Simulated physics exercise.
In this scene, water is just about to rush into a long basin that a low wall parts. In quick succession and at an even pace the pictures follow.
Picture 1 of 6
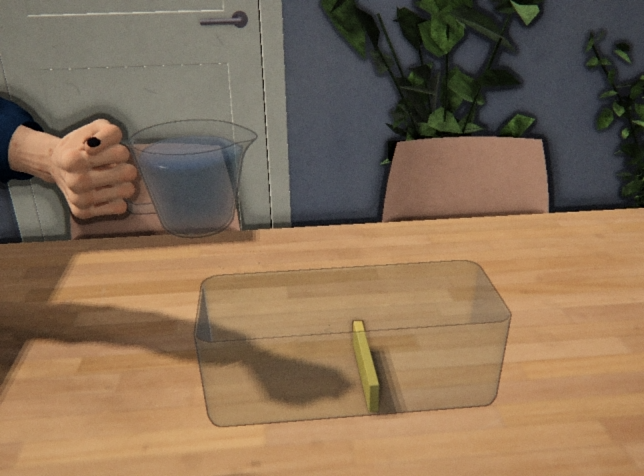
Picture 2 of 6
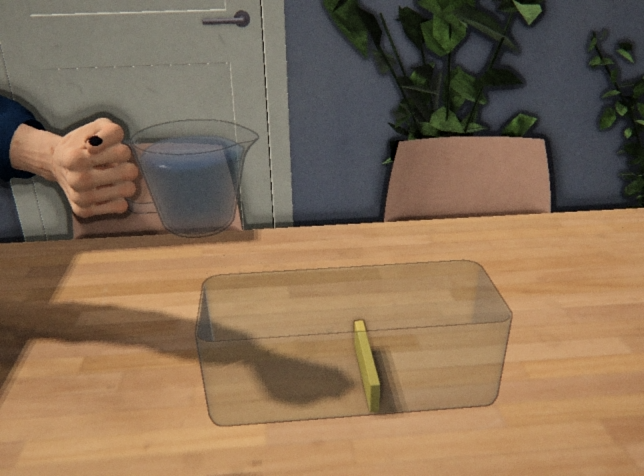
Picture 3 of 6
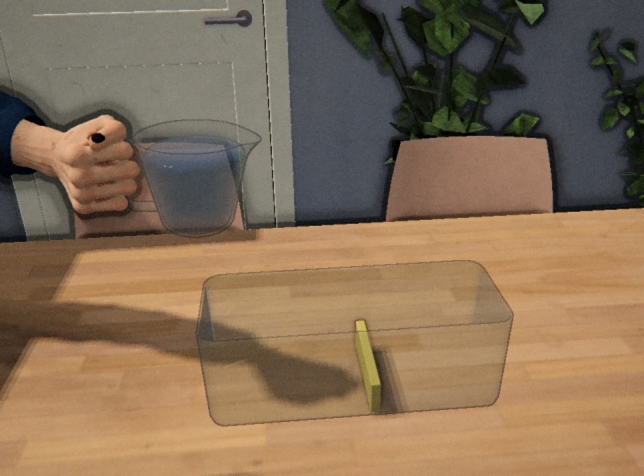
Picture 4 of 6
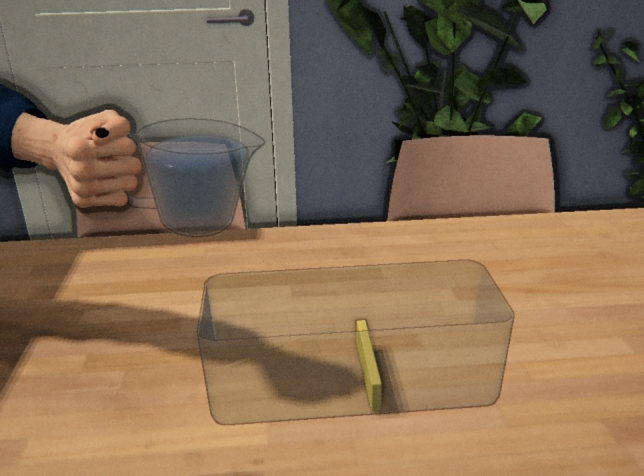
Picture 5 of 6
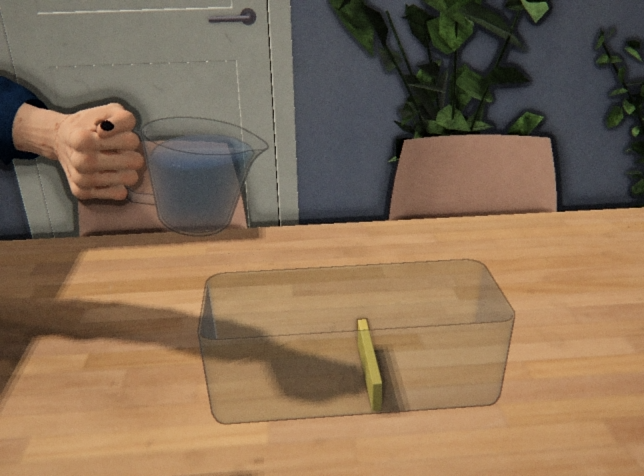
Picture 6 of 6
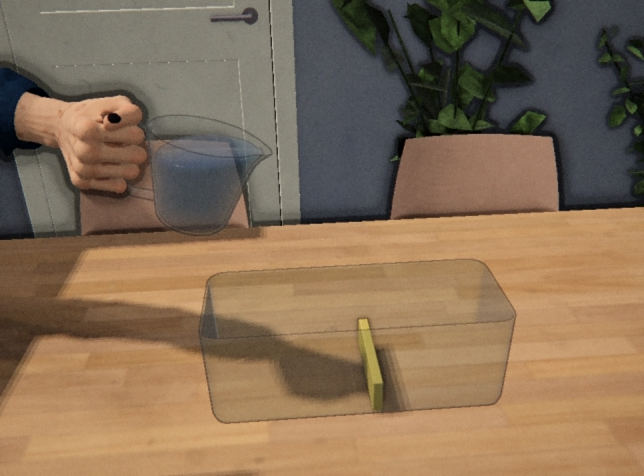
A room with a pale door and a dark blue-grey wall is seen from slightly above a wooden table. A clear, long basin with a low yellow-green wall inside sits on the table, a pinkish chair and green plants stand behind, and a hand at left holds a clear jug of blue water. The hand gradually tilts the jug rightward, shifting it slightly right, while the camera stays nearly still.
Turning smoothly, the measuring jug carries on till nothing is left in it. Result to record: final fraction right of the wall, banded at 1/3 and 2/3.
Fraction right of wall: Under 1/3.
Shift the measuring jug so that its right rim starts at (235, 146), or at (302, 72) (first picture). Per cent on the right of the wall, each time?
One after the other: 5 %, 75 %.
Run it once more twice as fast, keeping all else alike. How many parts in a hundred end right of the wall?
About 5 in a hundred.
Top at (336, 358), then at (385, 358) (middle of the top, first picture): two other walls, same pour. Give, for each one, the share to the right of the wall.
The first placement gives around 40 percent, the second 15 percent.
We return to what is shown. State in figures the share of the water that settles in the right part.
Estimate: Some 5 per cent.
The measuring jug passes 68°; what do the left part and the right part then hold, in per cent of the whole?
Left: 15 %. Right: 0 %.
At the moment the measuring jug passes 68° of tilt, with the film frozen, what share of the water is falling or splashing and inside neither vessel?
About 25 per cent.
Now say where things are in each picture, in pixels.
Tilt 0°; pouring edge (258, 135); surface from (139, 151) to (244, 147); the long basin's rim runs from (199, 308) to (494, 289); the wall's top is at (365, 352), in the first picture.
Tilt 1°; pouring edge (259, 136); surface from (140, 150) to (245, 146), in the second picture.
Tilt 3°; pouring edge (262, 138); surface from (143, 150) to (247, 147), in the third picture.
Tilt 6°; pouring edge (265, 141); surface from (146, 149) to (250, 148), in the fourth picture.
Tilt 10°; pouring edge (269, 145); surface from (150, 150) to (256, 147), in the fifth picture.
Tilt 15°; pouring edge (273, 152); surface from (154, 151) to (264, 149), in the sixth picture.
A moment on, the tilt is 68° and 61 per cent is still to pour, 14 is left of the wall and 0 right of it.
Next, the tilt is 100° and 8 per cent is still to pour, 75 is left of the wall and 1 right of it.
Then the tilt is 105° and 0 per cent is still to pour, 92 is left of the wall and 5 right of it.
Later the tilt is 105° and 0 per cent is still to pour, 92 is left of the wall and 6 right of it.
Finally, 92 per cent lies left of the wall, 6 right of it and 3 outside.
